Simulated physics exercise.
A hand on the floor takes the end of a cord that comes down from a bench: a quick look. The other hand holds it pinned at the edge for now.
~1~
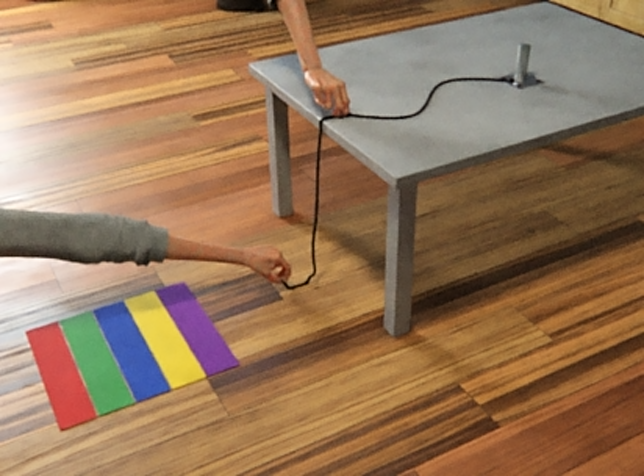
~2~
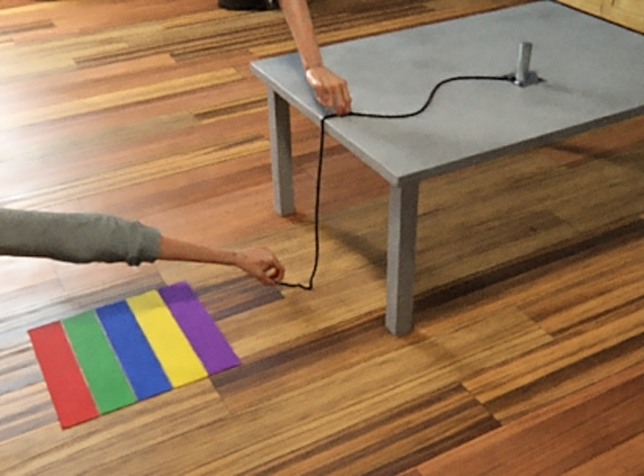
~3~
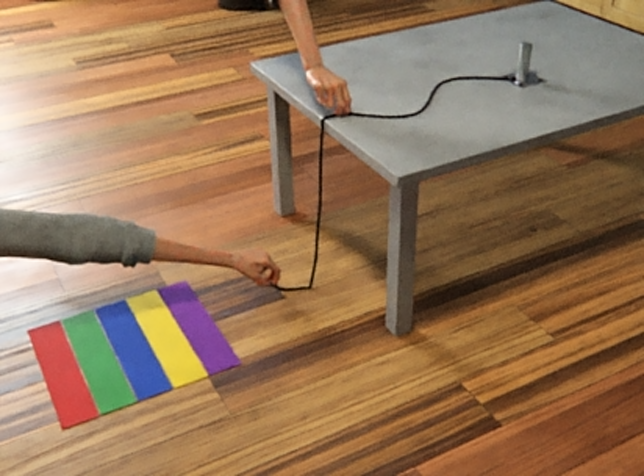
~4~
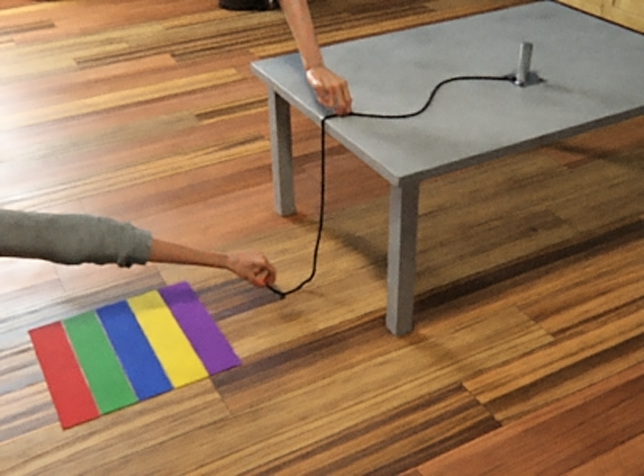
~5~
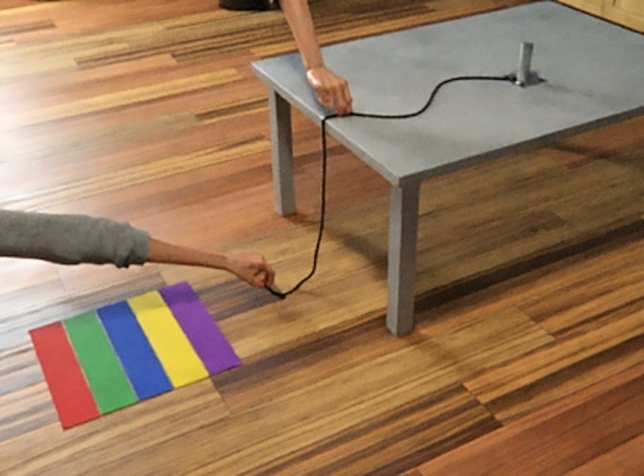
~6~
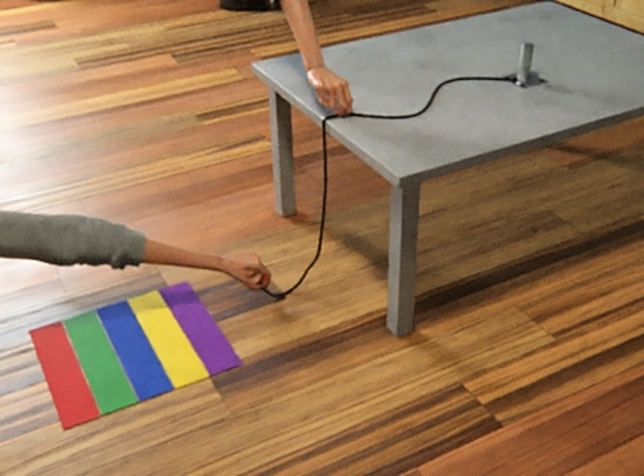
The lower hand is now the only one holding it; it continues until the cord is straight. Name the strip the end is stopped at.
Blue.
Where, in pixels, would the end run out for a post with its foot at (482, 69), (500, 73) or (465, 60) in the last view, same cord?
Going through the tries, you get (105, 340), then (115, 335), then (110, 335).
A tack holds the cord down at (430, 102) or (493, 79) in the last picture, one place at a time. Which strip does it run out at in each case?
Try 1: Yellow; try 2: Blue.
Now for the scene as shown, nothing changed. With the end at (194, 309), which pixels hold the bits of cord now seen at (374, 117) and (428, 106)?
They end up somewhere around (339, 121) and (400, 107).
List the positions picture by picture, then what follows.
In the first frame, end (282, 280); purple (213, 354); yellow (180, 366); blue (145, 378); green (109, 391); red (71, 404).
In the second frame, end (275, 282); cord through (479, 78) (432, 94) (387, 117) (322, 131) (317, 201) (315, 268).
In the third frame, end (271, 283).
In the fourth frame, end (267, 285); cord through (480, 78) (433, 94) (388, 117) (323, 131) (322, 200) (314, 268).
In the fifth frame, end (265, 285).
In the sixth frame, end (262, 287); cord through (481, 79) (434, 95) (388, 117) (324, 132) (324, 200) (310, 267).
Soon after, end near (194, 309); over purple.
Then, end near (152, 323); over yellow.
At full stretch, end near (127, 331); over blue. It halts on the blue strip.
